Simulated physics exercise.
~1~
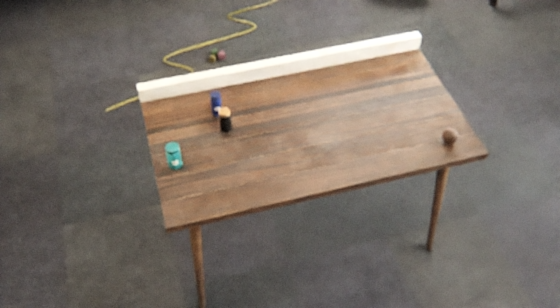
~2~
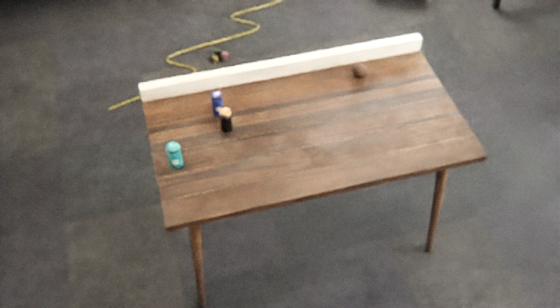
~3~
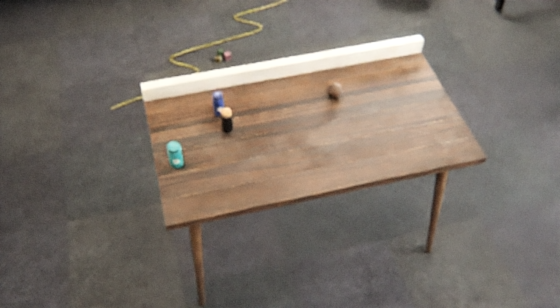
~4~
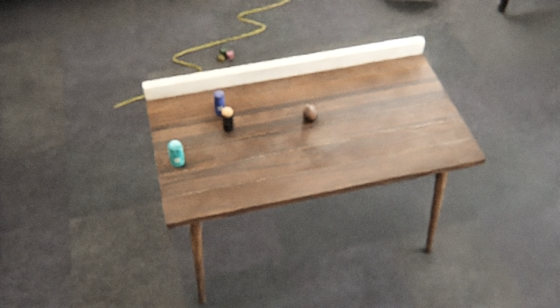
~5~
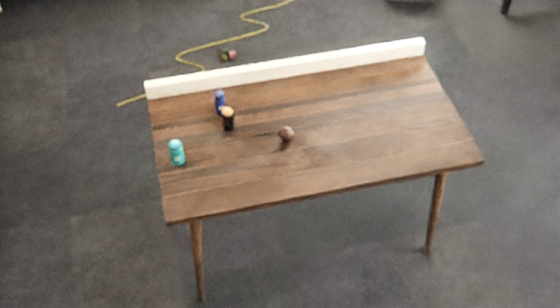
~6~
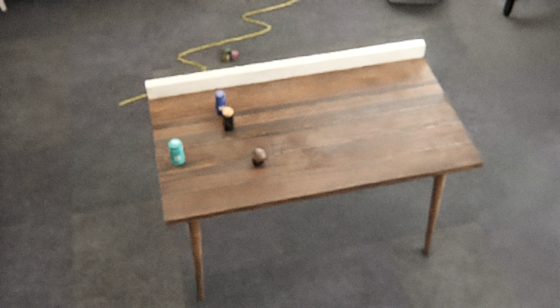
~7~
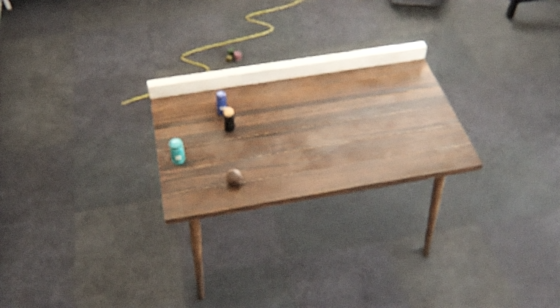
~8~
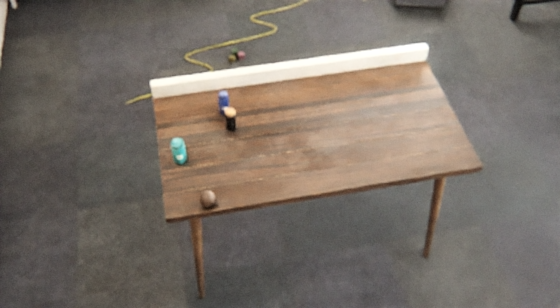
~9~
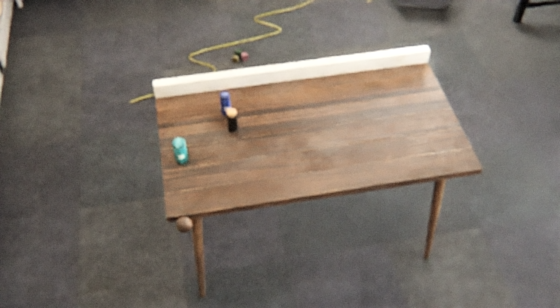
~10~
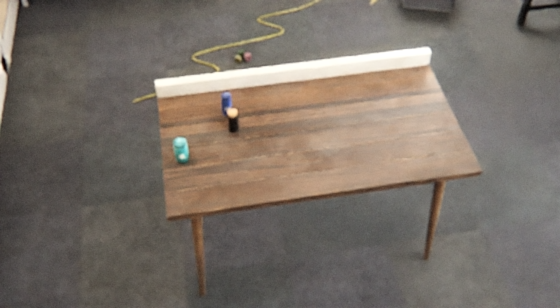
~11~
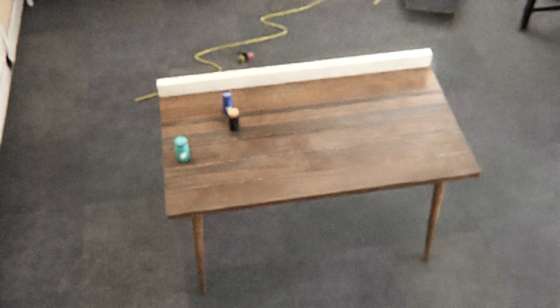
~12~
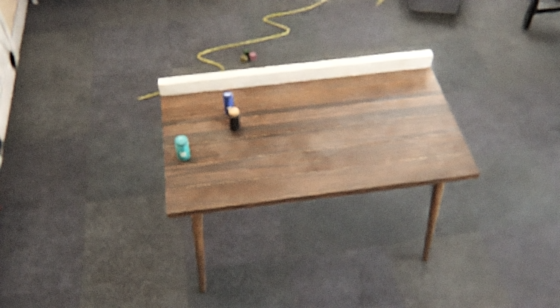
A brown ball starts near the right end of a wooden table, while a turquoise shaker, a blue shaker and a black shaker stand toward the left. It travels up and left toward the white rail along the far edge, then comes away from it, heading left and down across the open tabletop. The ball passes to the right of the black shaker and continues toward the near left corner, missing all three shakers. It drops off the near edge there and goes out of sight. The three shakers remain upright in their places.
